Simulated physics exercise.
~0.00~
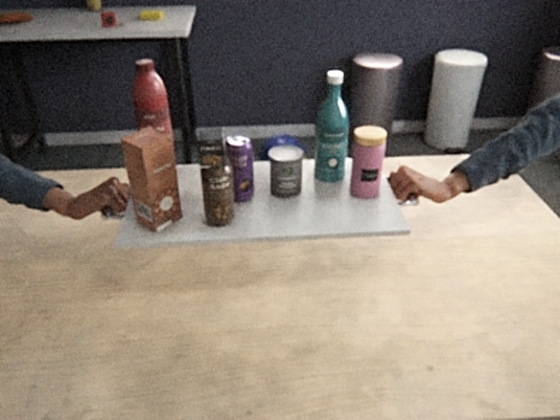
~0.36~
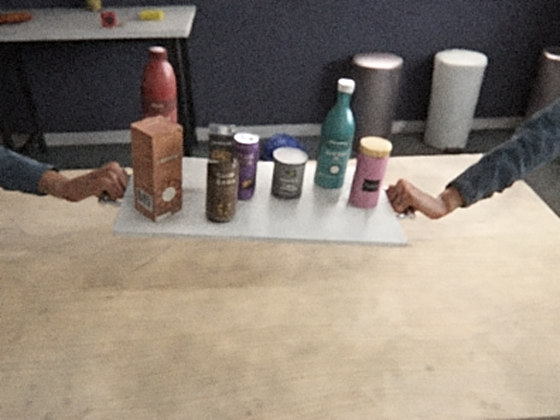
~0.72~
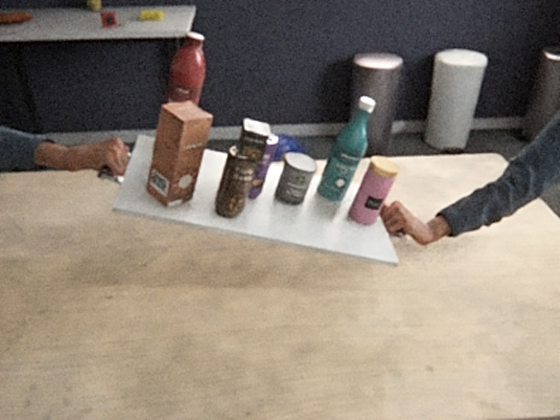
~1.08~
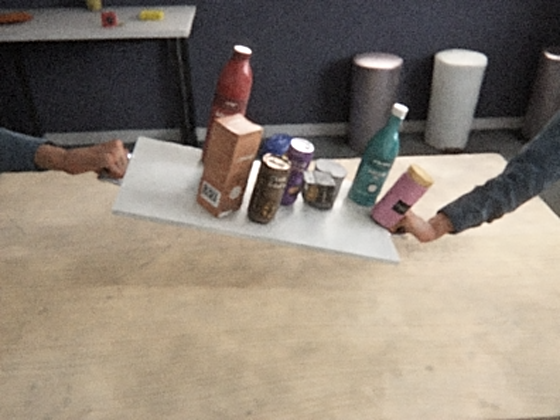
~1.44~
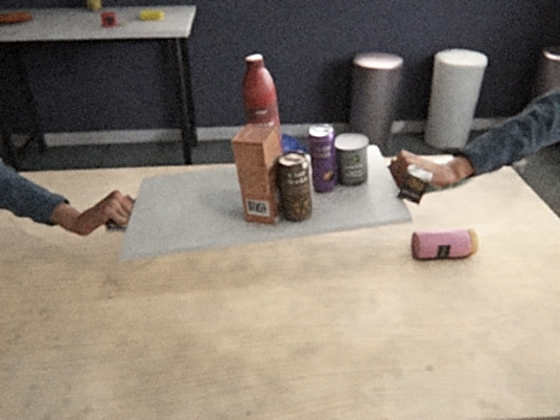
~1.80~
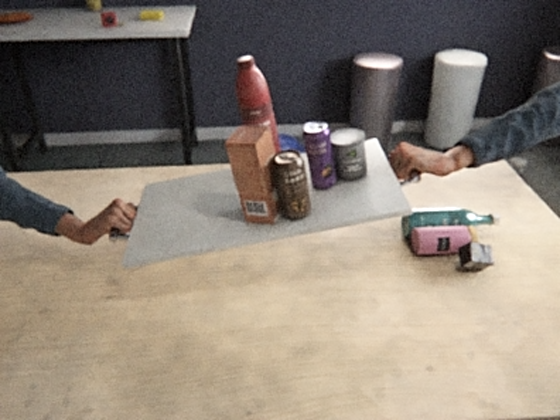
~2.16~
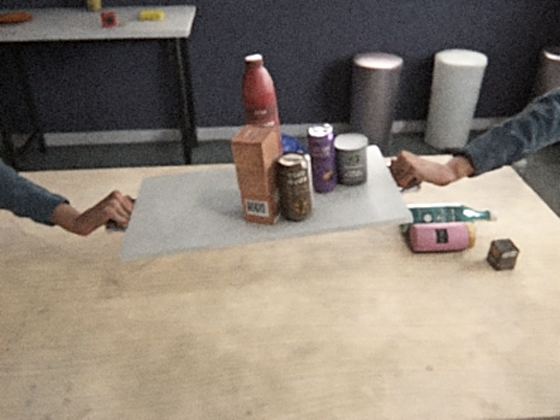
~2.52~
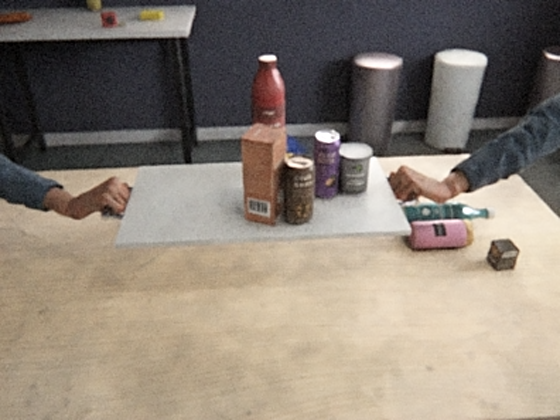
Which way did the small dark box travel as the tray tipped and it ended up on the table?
It moved to the right, going off that end of the tray and coming to rest on the table beyond it.
A crowded tray held by two hands dipped to the right, and its load slid that way, with a pink jar, turquoise bottle and small dark box falling off. It tilted left, then levelled, the orange carton and other items still standing.
